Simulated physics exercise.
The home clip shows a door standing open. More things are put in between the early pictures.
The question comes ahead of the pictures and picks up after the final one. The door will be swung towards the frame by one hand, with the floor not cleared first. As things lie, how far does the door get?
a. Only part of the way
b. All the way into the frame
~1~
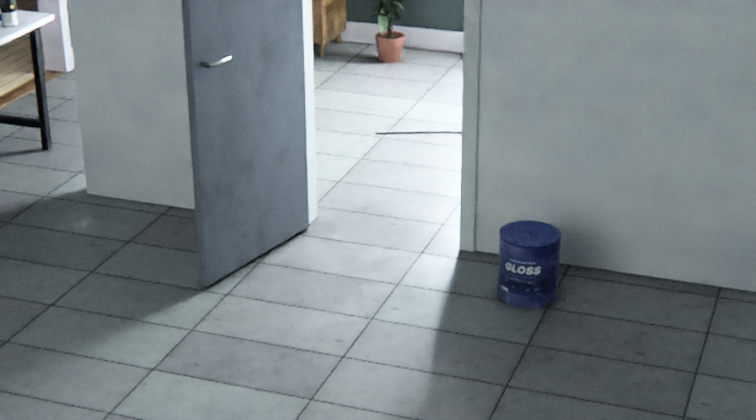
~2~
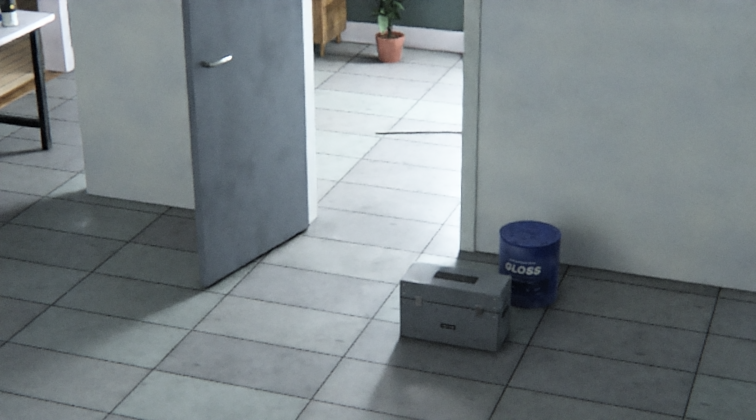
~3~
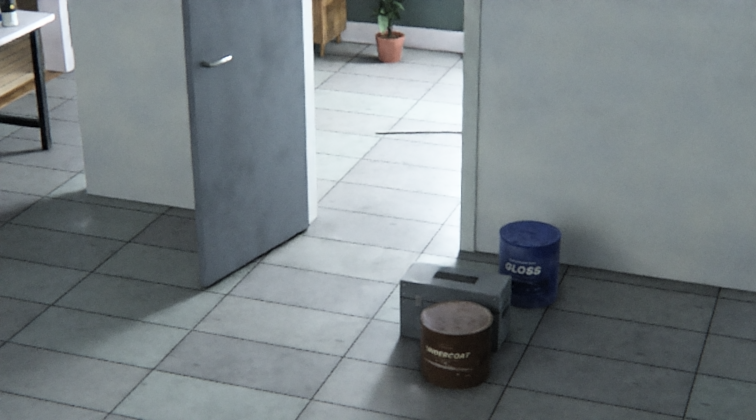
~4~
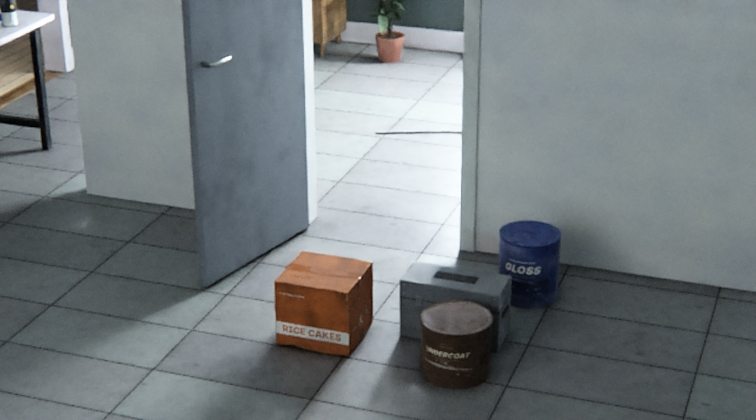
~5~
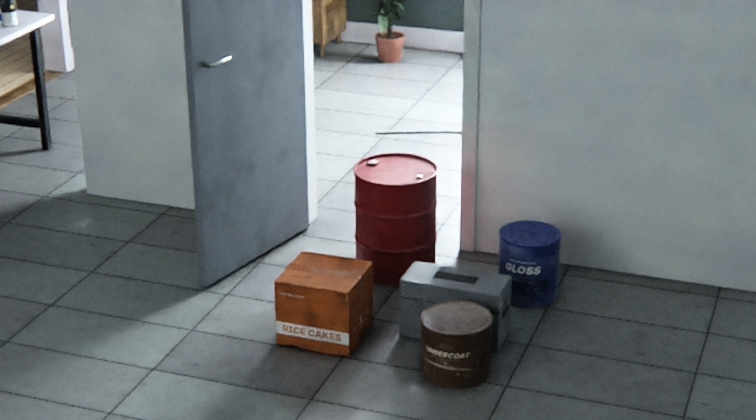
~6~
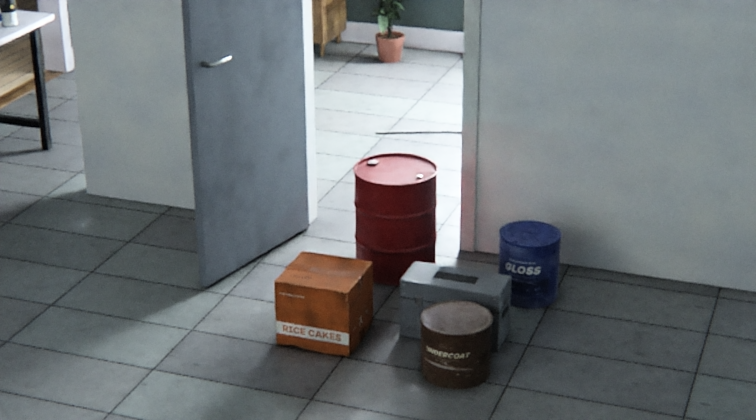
Option a: Only part of the way.
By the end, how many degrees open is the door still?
Roughly 45 degrees open.
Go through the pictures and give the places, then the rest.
The first picture shows door wide open and still.
The second picture shows door wide open and still; grey toolbox (455, 306).
The third picture shows door wide open and still; blue pail (529, 264).
The fourth picture shows door wide open and still; brown pail (456, 345); grey toolbox (455, 306).
The fifth picture shows door wide open and still; orange box (325, 303); blue pail (529, 264).
The sixth picture shows door wide open and still; red drum (396, 218); brown pail (456, 345).
Then, 0.80 s past the last view, door 84° open.
Then, 1.30 s past the last view, door 63° open.
Finally, door 45° open; all 5 still in place. Final places as the last picture's camera would see them, red drum near (396, 218).
